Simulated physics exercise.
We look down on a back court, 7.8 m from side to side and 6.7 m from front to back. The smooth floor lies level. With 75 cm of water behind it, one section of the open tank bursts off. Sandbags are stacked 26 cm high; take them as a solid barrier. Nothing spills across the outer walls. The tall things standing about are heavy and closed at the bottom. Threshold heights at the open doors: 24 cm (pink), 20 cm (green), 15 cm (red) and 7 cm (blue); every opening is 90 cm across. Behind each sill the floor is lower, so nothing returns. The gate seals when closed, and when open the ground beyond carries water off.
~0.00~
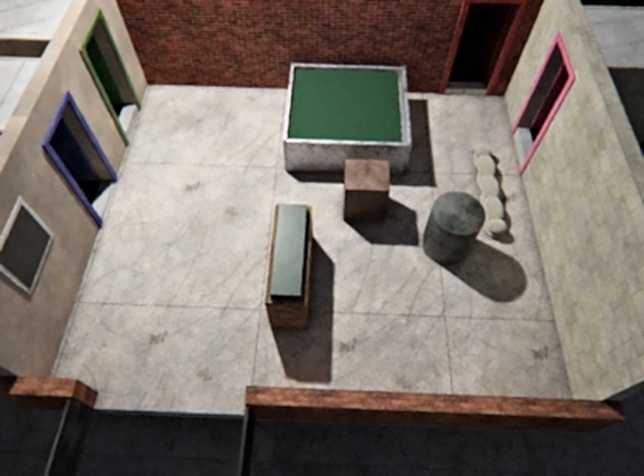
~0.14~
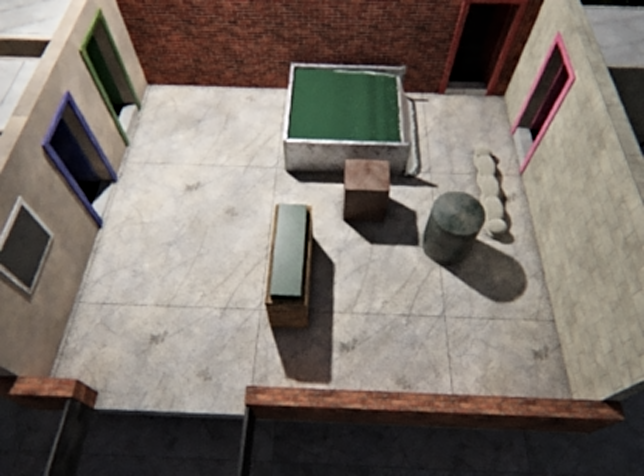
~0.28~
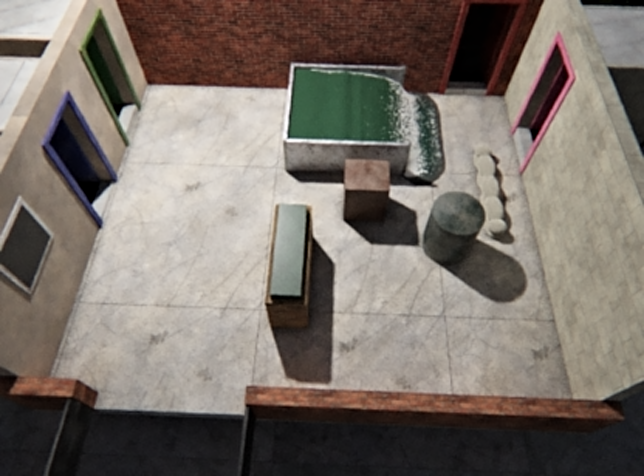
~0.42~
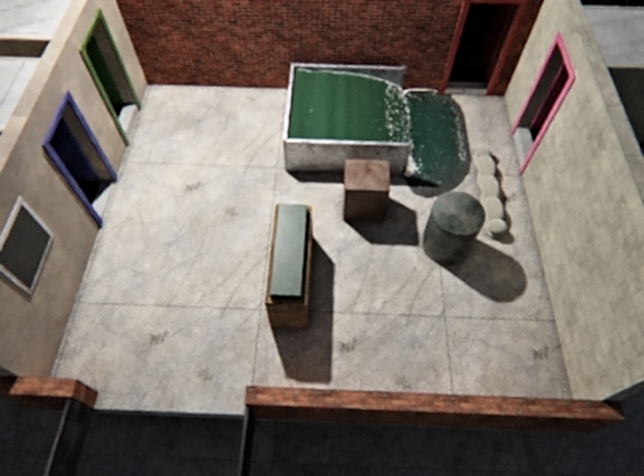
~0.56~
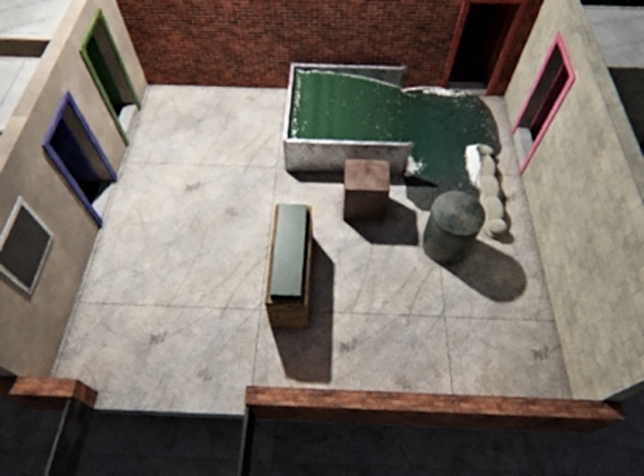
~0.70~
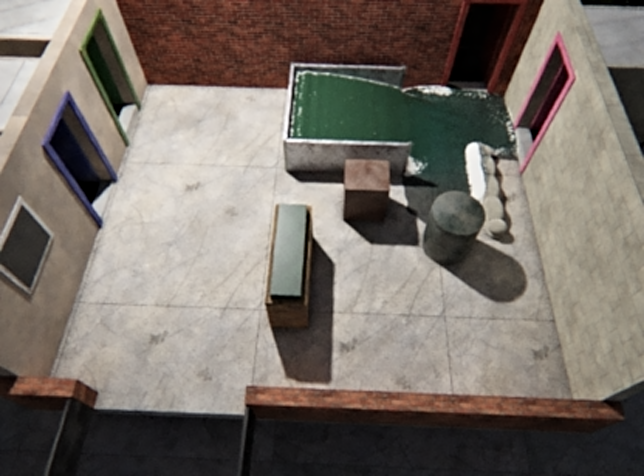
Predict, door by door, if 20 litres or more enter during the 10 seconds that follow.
Door by door: At the pink door it exceeds the limit; at the green door it does not reach the limit; at the red door it goes over the limit; at the blue door it stays under the limit.
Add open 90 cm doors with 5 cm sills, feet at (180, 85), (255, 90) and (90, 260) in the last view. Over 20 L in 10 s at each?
In that order: Not over, below, under.
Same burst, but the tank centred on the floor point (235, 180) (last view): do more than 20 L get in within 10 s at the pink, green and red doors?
Then: Pink under, green under, red past it.
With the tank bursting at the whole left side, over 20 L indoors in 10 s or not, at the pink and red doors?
Then: Pink under, red not over.
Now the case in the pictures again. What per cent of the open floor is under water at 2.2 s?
About 30 per cent.
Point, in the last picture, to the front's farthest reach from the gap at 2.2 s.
Near (528, 385).
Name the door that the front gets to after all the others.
The blue one.
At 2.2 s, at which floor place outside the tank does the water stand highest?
At about (480, 124).
After 1.4 s water covers 20 % of the floor and is deepest (58 cm) near (501, 101); pink door 39 cm at the sill, 50 L in, green door not reached, red door 22 cm at the sill, 1 L in, blue door not reached.
After 2.2 s water covers 30 % of the floor and is deepest (44 cm) near (480, 124); pink door 41 cm at the sill, 145 L in, green door not reached, red door 39 cm at the sill, 77 L in, blue door not reached.
After 3.5 s water covers 35 % of the floor and is deepest (42 cm) near (570, 411); pink door 25 cm at the sill, 209 L in, green door not reached, red door 27 cm at the sill, 228 L in, blue door not reached.
After 6.0 s water covers 60 % of the floor and is deepest (18 cm) near (533, 409); pink door 11 cm at the sill, 211 L in, green door not reached, red door 11 cm at the sill, 267 L in, blue door not reached.
After 10.0 s water covers 85 % of the floor and is deepest (14 cm) near (502, 107); pink door 11 cm at the sill, 211 L in, green door 2 cm at the sill, 0 L in, red door 10 cm at the sill, 267 L in, blue door 3 cm at the sill, 0 L in.
